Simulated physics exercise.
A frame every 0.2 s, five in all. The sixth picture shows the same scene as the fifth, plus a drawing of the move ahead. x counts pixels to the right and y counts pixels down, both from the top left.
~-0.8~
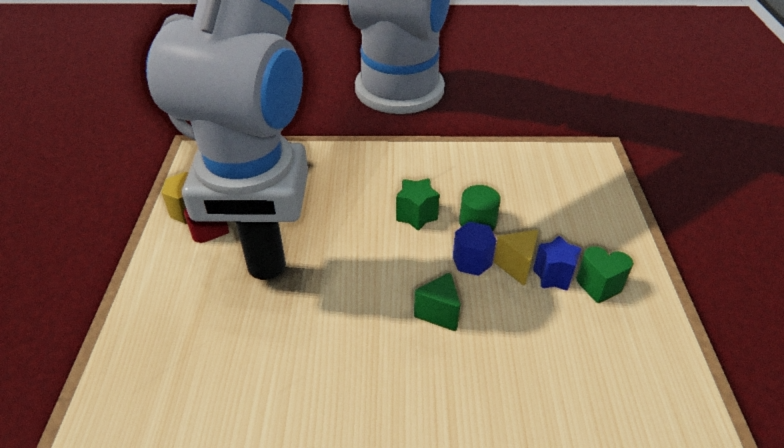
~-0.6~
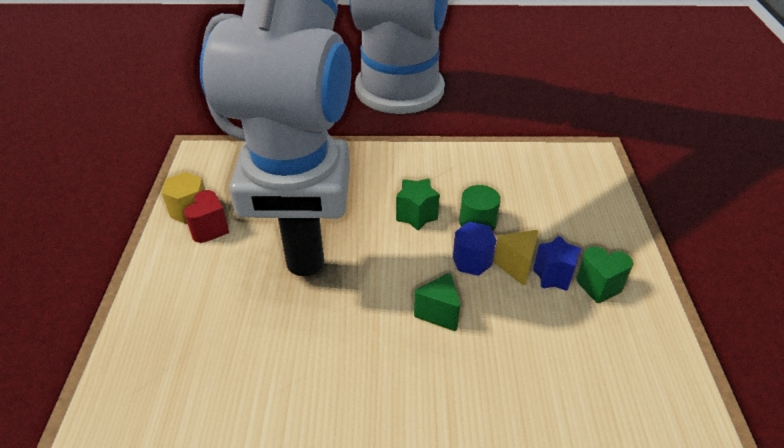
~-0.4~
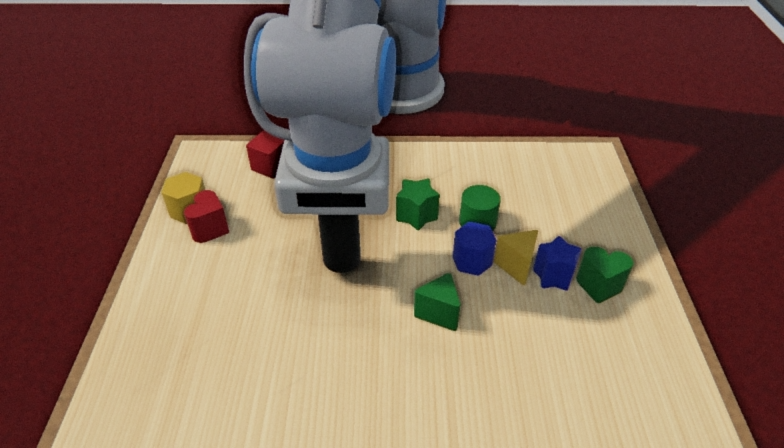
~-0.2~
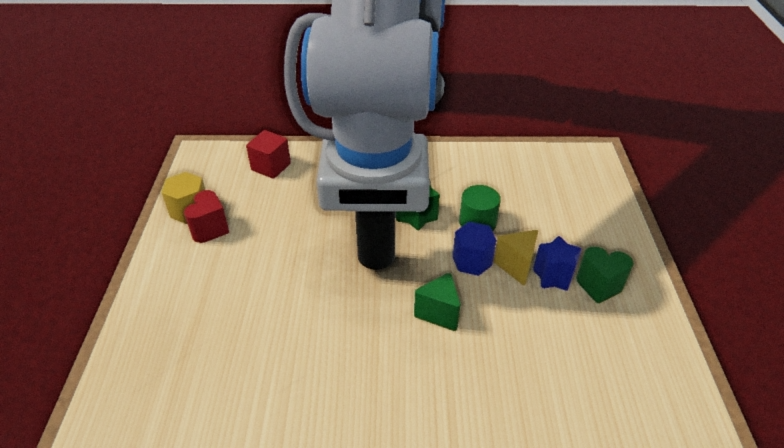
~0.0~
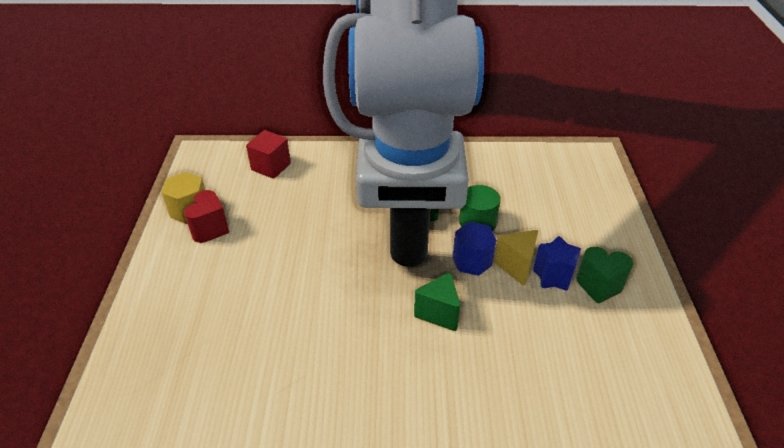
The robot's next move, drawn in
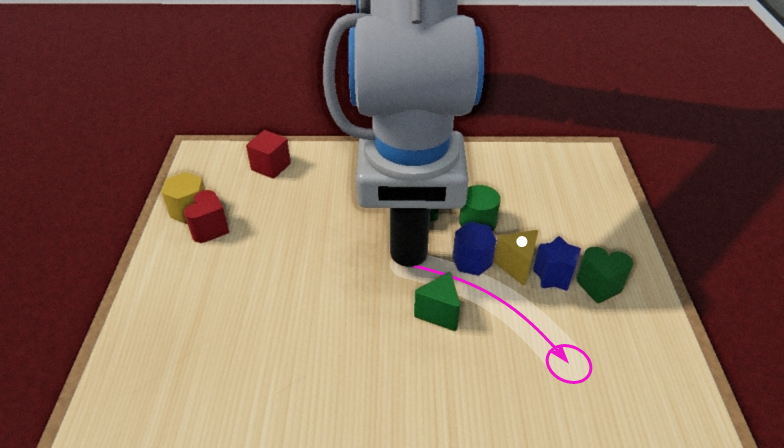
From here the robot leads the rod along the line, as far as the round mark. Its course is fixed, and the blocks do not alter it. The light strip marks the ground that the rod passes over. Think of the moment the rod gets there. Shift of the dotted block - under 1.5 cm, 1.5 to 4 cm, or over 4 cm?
Answer: Less than 1.5 cm.
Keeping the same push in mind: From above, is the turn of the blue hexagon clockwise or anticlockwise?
Looking from above, the answer is counterclockwise.
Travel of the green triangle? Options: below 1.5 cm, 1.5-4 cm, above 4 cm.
The green triangle ends up very close, under 1.5 cm away.
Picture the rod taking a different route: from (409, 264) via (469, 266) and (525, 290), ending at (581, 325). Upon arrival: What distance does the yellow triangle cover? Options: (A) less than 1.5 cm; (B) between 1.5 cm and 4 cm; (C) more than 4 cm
The correct letter is B.
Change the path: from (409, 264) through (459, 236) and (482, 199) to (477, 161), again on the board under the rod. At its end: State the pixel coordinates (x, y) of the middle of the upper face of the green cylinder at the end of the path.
The middle of its top is at (521, 163).
Path on the board, from (409, 264) over (467, 283) and (522, 315) to (569, 364); the dot is on the yellow triangle.
The first path, step by step. One third of the way, rod (469, 272); blue hexagon (489, 234), turned 40° anticlockwise; yellow triangle (526, 239), turned 30° clockwise.
Two thirds of the way, rod (525, 306); blue hexagon (489, 234), turned 45° anticlockwise; yellow triangle (526, 238), turned 30° clockwise.
At the end, rod (573, 353); green triangle in place; blue hexagon (489, 234), turned 45° anticlockwise; yellow triangle (526, 238), turned 30° clockwise.
